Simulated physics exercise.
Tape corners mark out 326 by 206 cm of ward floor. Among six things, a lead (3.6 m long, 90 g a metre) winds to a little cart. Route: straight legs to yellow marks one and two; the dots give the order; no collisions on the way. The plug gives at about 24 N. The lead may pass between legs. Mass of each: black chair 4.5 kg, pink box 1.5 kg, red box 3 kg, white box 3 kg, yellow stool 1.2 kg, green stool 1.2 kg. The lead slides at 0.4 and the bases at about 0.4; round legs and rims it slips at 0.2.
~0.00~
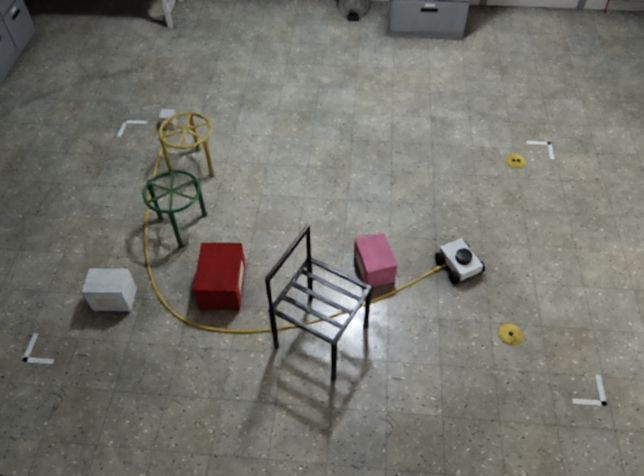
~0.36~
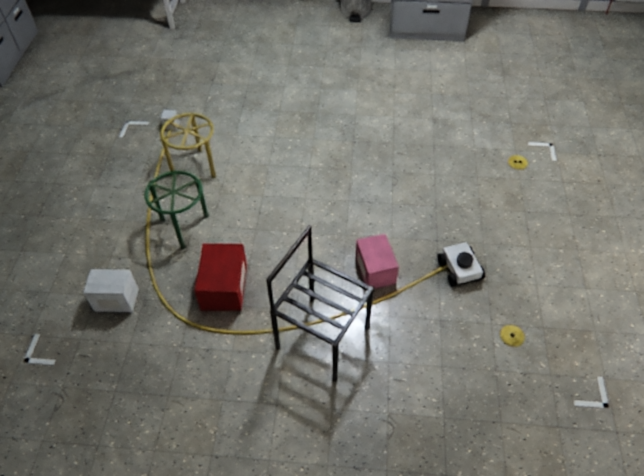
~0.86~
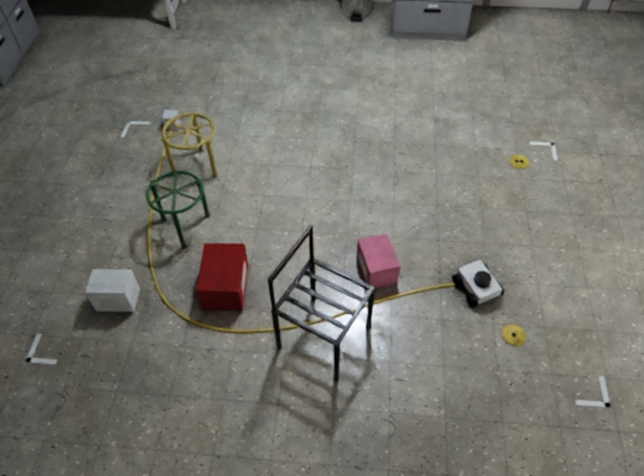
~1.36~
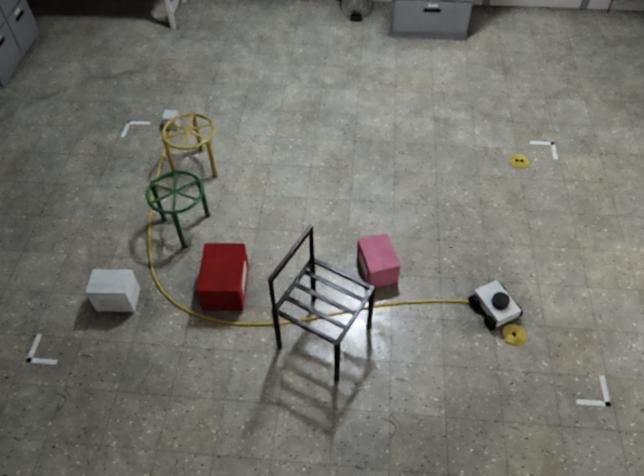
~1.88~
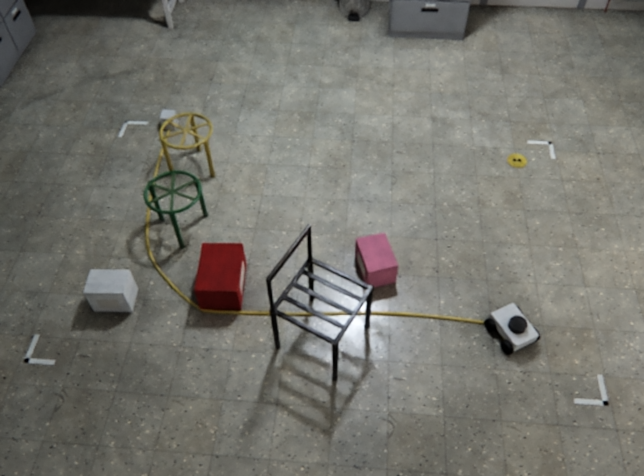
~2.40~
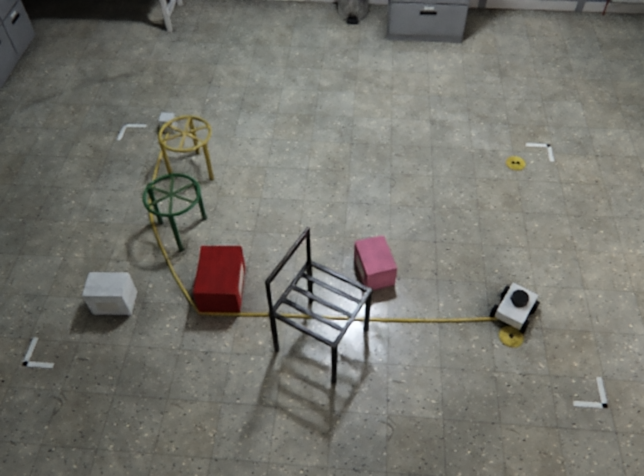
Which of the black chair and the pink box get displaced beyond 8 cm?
As I see it, black chair: Displaced; pink box: Displaced.
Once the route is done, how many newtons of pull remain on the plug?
About 15 N.
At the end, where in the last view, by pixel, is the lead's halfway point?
Halfway point, last view: Approx. (300, 277).
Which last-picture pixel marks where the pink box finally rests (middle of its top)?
(364, 227).
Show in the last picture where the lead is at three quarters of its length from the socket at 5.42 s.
About (406, 261).
At 3.4 s, cart at (506, 271), 12 N at the fixed end; nothing else has moved.
At 4.4 s, cart at (507, 230), 9 N at the fixed end; red box 15 cm off its start, green stool 7 cm off its start.
At 5.4 s, cart at (505, 196), 18 N at the fixed end; pink box 9 cm off its start at (372, 243), red box 27 cm off its start at (251, 242), green stool 19 cm off its start at (201, 186).
At 6.4 s, cart at (508, 167), 15 N at the fixed end; pink box 22 cm off its start, black chair 15 cm off its start, red box 40 cm off its start.
At 6.8 s, cart at (508, 167), 15 N at the fixed end; pink box 22 cm off its start at (364, 227), black chair 15 cm off its start at (326, 277), red box 40 cm off its start at (266, 229), green stool 27 cm off its start at (213, 181).
